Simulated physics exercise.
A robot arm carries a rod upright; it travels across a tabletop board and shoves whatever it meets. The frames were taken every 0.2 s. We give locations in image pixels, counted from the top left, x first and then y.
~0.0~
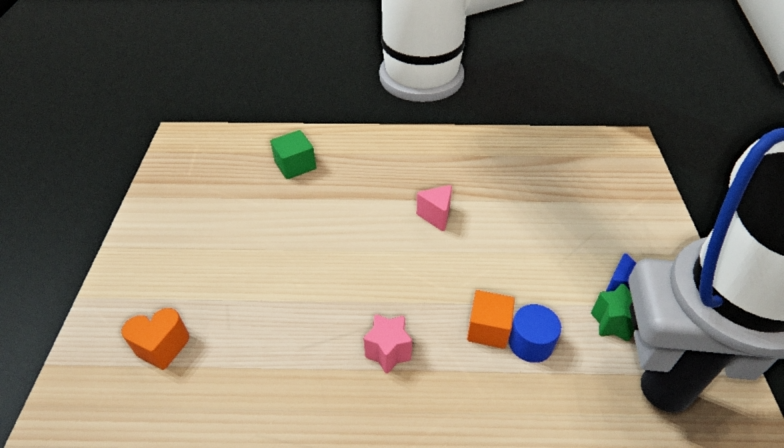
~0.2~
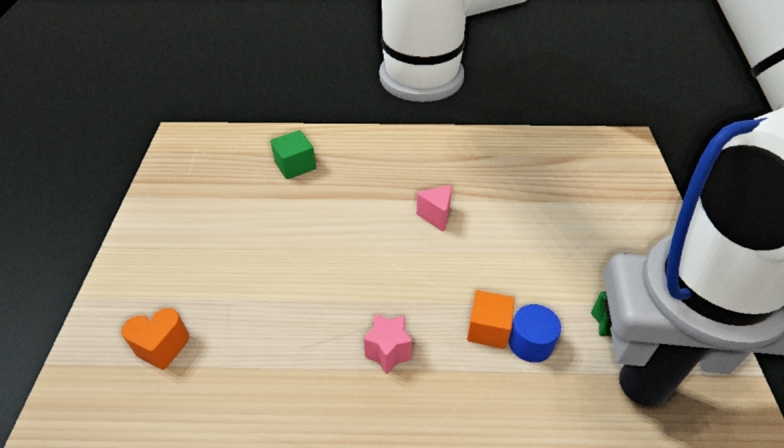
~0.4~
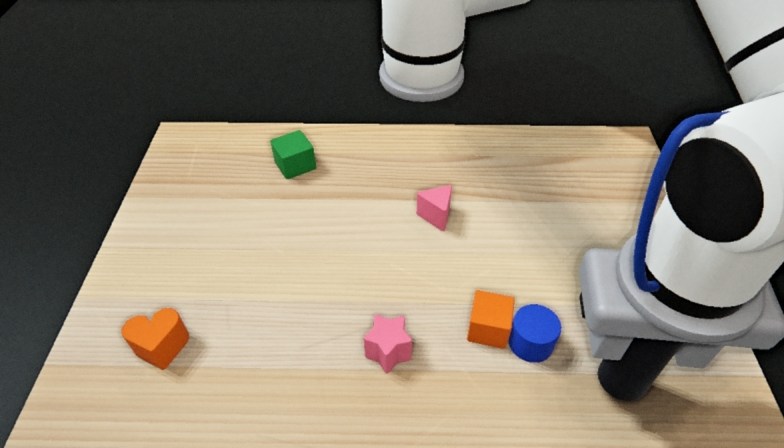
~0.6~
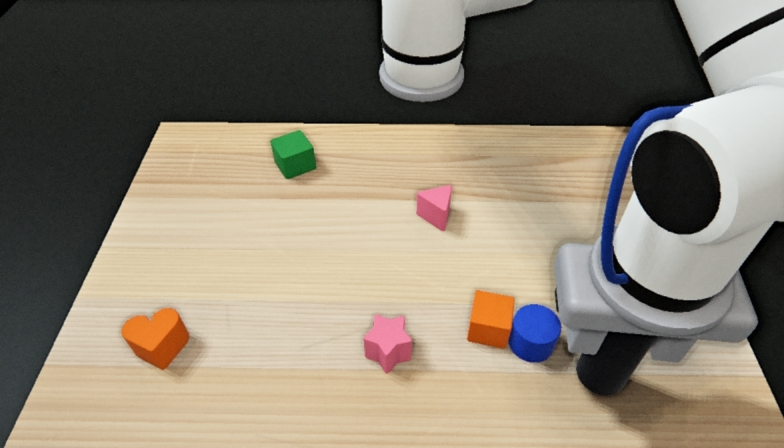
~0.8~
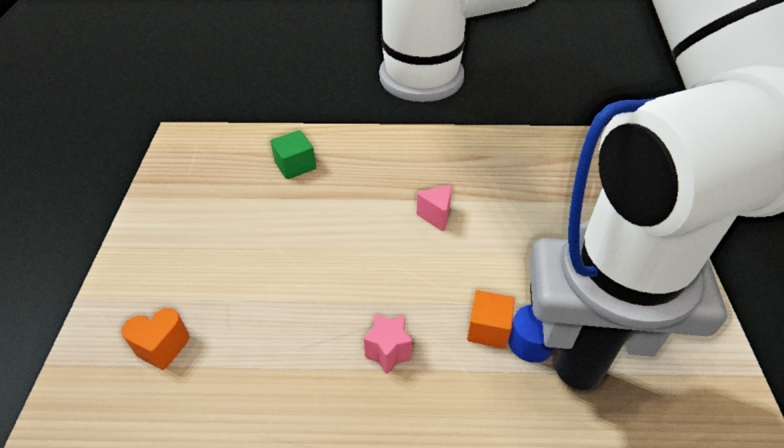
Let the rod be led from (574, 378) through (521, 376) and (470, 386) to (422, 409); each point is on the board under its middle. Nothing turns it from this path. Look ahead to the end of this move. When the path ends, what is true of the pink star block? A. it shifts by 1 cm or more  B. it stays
My pick is B.
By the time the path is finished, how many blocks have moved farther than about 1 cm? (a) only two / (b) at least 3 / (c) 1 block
That would be a.
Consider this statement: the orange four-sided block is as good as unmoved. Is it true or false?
My answer: False.
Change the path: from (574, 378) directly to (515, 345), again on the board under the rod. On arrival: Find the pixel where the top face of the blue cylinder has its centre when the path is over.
That would be at about pixel (497, 290).
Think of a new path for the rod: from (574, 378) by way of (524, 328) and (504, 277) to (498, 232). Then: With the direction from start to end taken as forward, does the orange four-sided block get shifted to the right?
Answer: No.
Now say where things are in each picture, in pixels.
Rod tip (665, 390); block tops, pink star block (388, 332); orange four-sided block (493, 309); blue cylinder (538, 323), in the first picture.
Rod (643, 384); blocks unchanged, in the second picture.
Rod (622, 379); blocks unchanged, in the third picture.
Rod (600, 374); blocks unchanged, in the fourth picture.
Rod (579, 369); pink star block (388, 332); orange four-sided block (493, 309); blue cylinder (538, 323), in the fifth picture.
The first path, step by step. One third of the way, rod (523, 367); orange four-sided block (479, 301); blue cylinder (522, 315).
Two thirds of the way, rod (471, 378); orange four-sided block (479, 301); blue cylinder (522, 315).
At the end, rod (423, 400); pink star block in place; orange four-sided block (479, 301); blue cylinder (522, 315).
